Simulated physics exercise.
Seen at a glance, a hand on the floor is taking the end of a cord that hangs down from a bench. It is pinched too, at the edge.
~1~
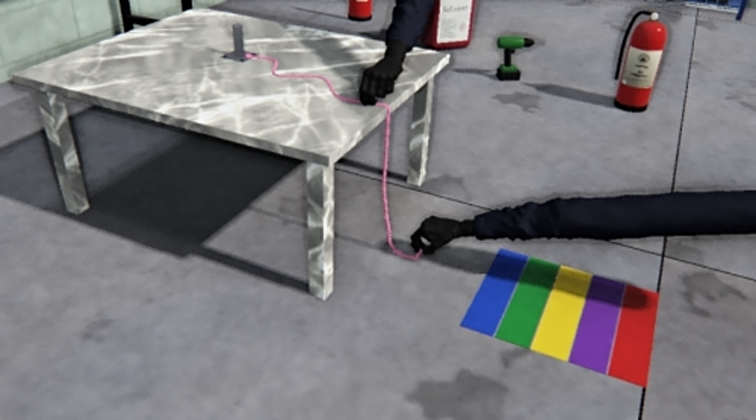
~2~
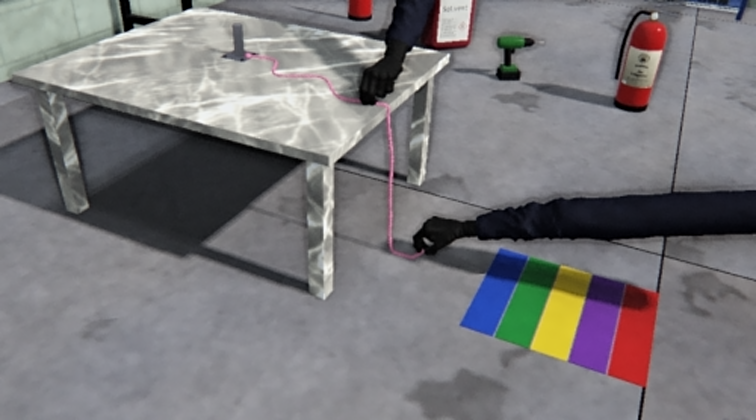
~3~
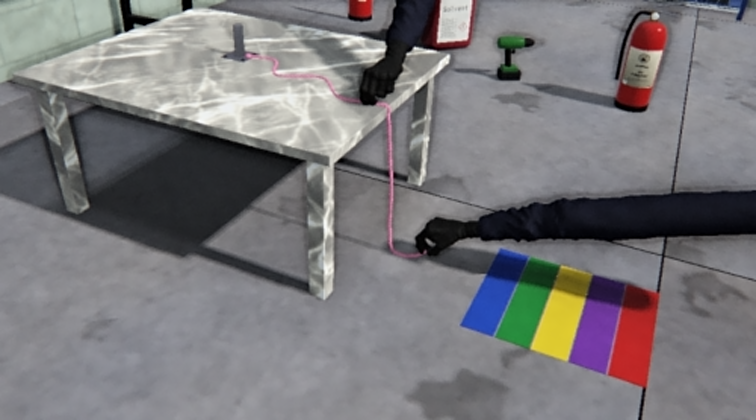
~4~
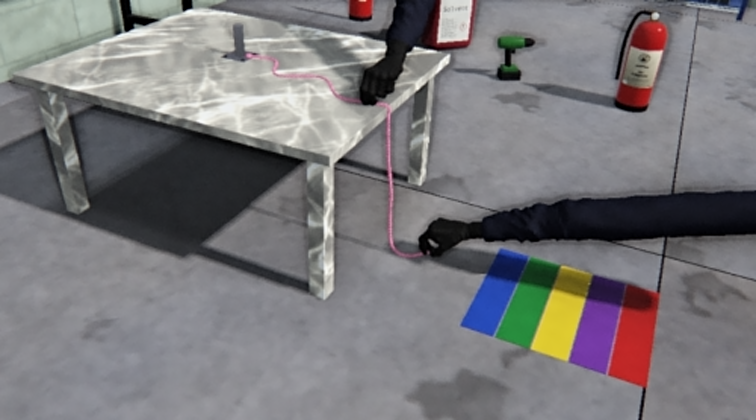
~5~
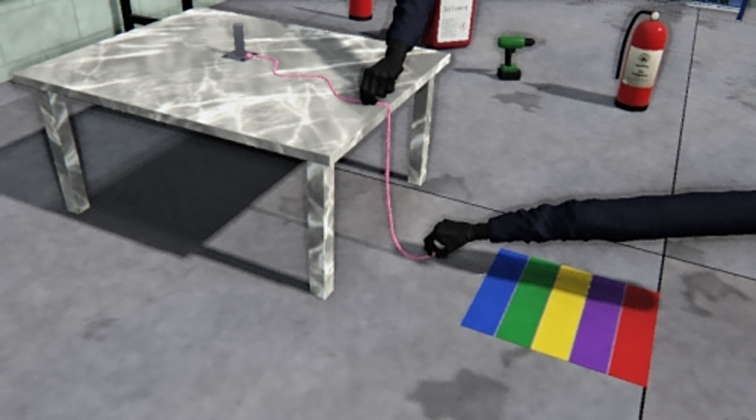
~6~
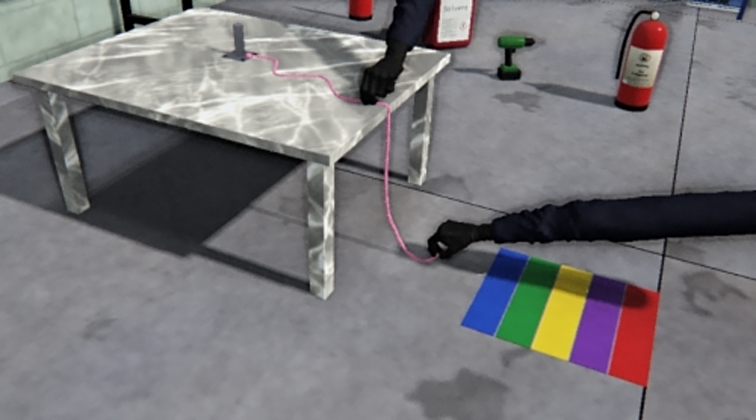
A black-gloved hand near the floor held the end of a pink cord hanging from a marble-patterned table and moved it slightly right toward colored stripes, while another gloved hand pinched it at the edge.
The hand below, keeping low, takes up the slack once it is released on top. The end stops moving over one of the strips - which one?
The yellow strip.
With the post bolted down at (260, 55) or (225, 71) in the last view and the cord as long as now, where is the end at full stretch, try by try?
In order: (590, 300), then (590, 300).
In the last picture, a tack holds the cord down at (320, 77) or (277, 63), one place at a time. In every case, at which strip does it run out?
Try 1: Green; try 2: Yellow.
A little later, end near (511, 277); over blue.
Next, end near (547, 288); over green.
When it is tight, end near (570, 294); over yellow. It halts on the yellow strip.
